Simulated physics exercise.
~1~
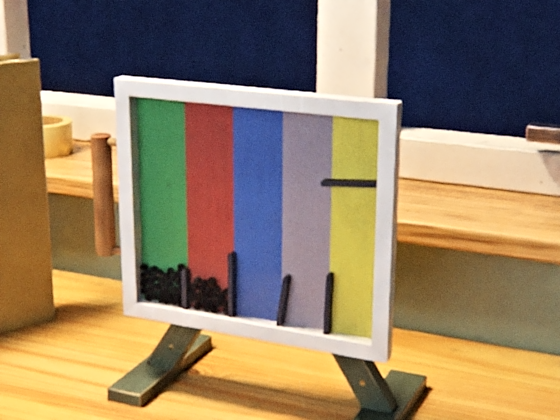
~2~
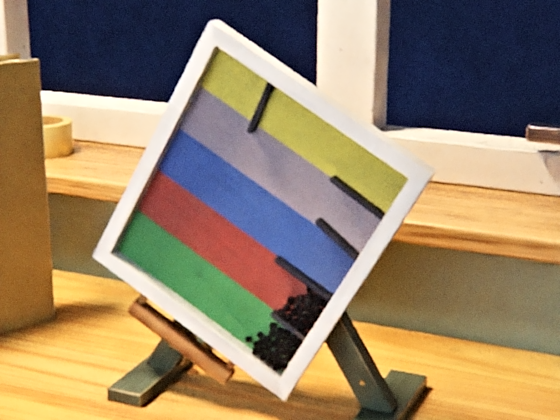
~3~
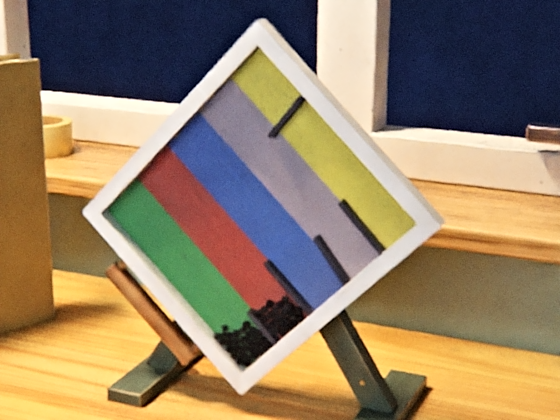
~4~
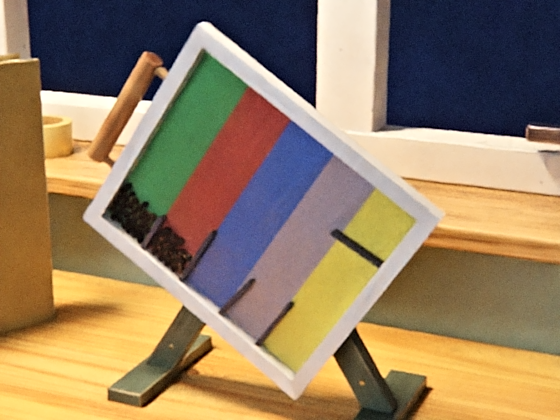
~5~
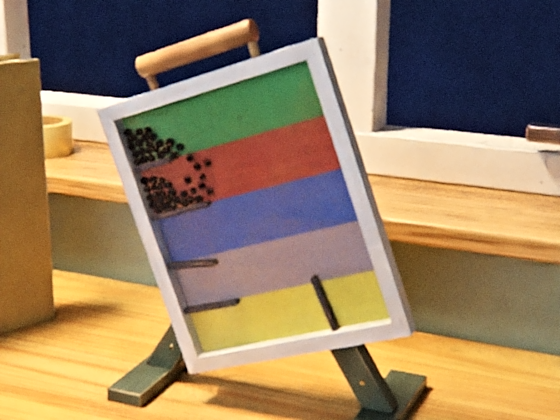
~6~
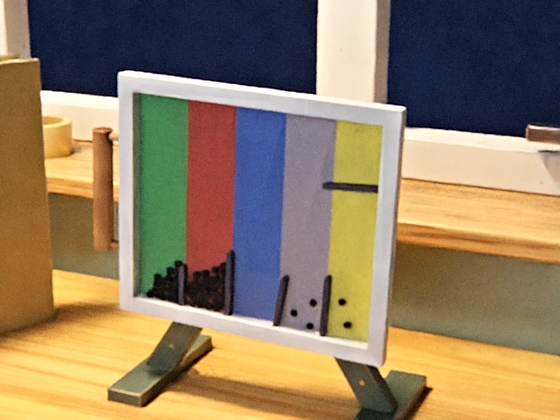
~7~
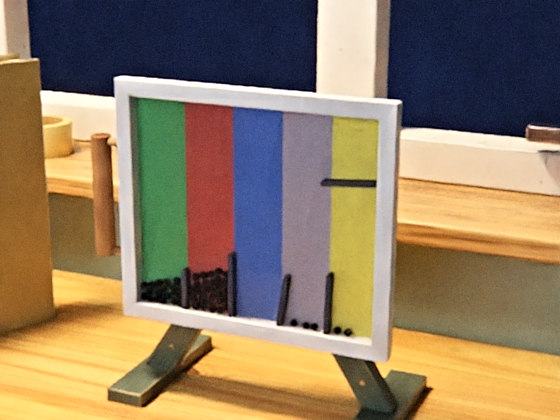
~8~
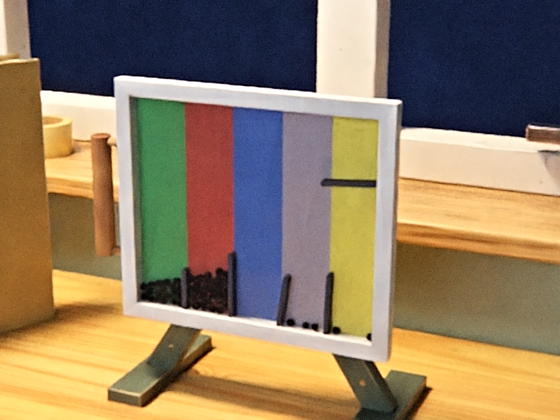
On a wooden surface, a framed, striped board holding small black beads tips anticlockwise, swings back clockwise past level, then returns upright; the beads tumble and settle mostly in the red and green strips, with a few in grey and yellow and none in blue.
